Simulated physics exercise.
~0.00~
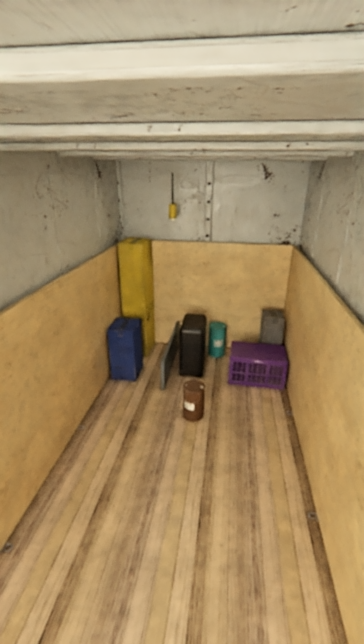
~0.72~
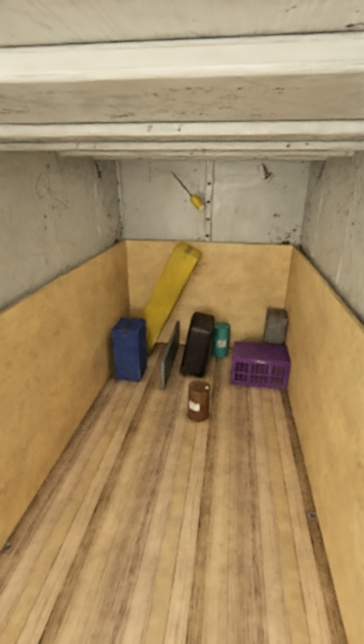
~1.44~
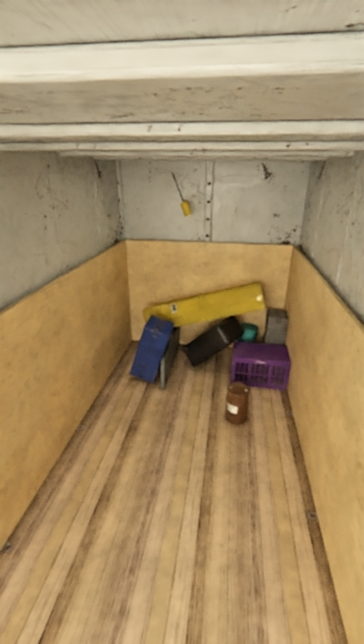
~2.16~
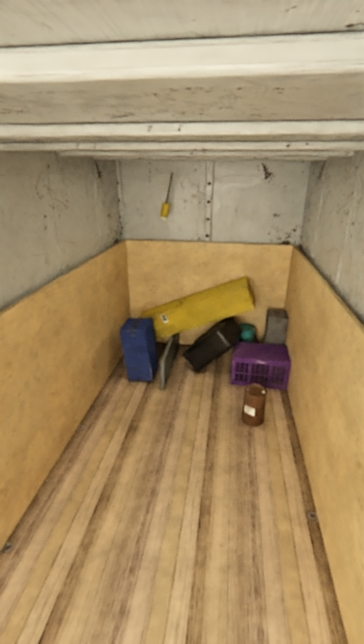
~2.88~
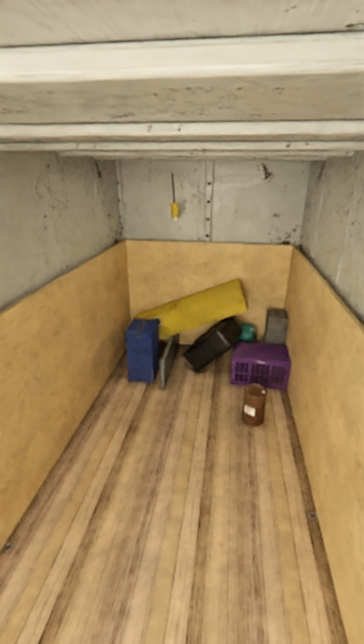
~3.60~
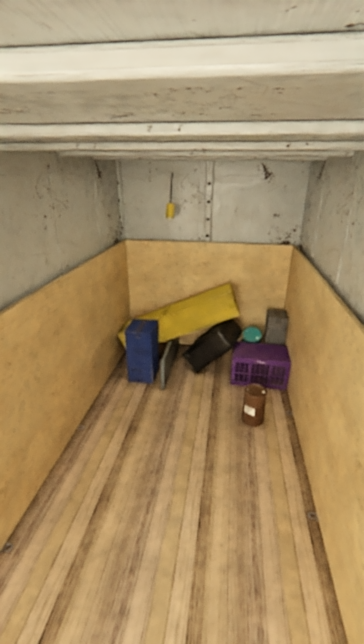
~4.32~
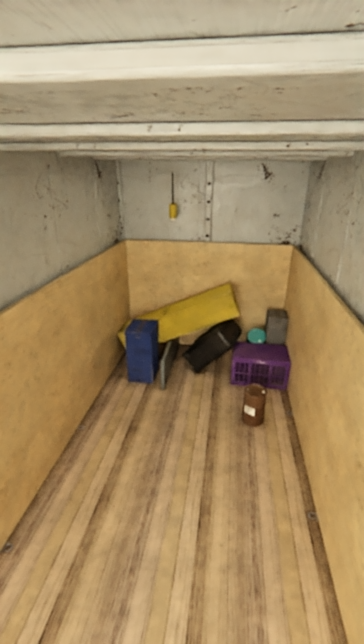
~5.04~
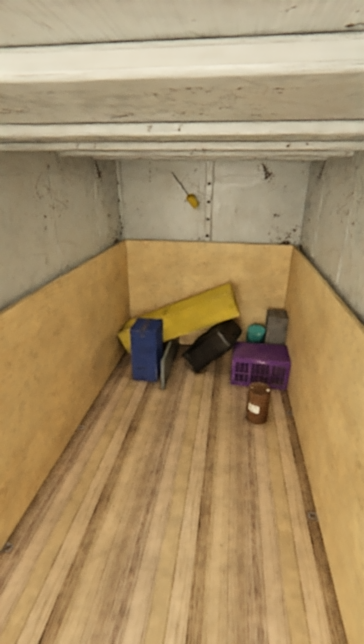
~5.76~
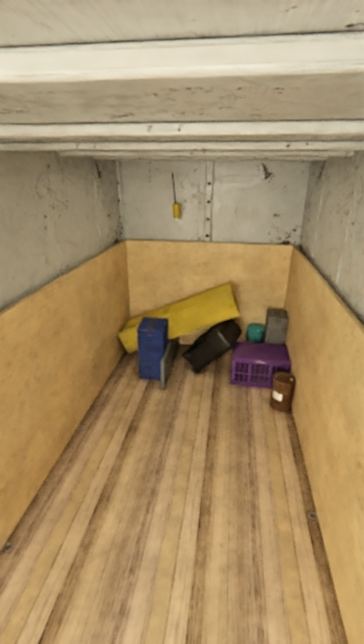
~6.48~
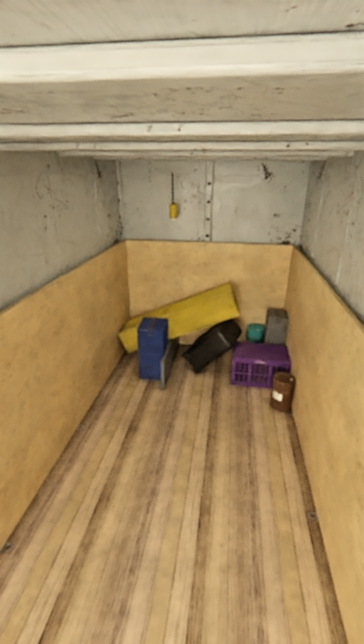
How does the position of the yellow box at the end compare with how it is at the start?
At the start the yellow box stands upright at the back left, but by the end it has toppled and lies on its side at a slant behind the blue box and the black case.
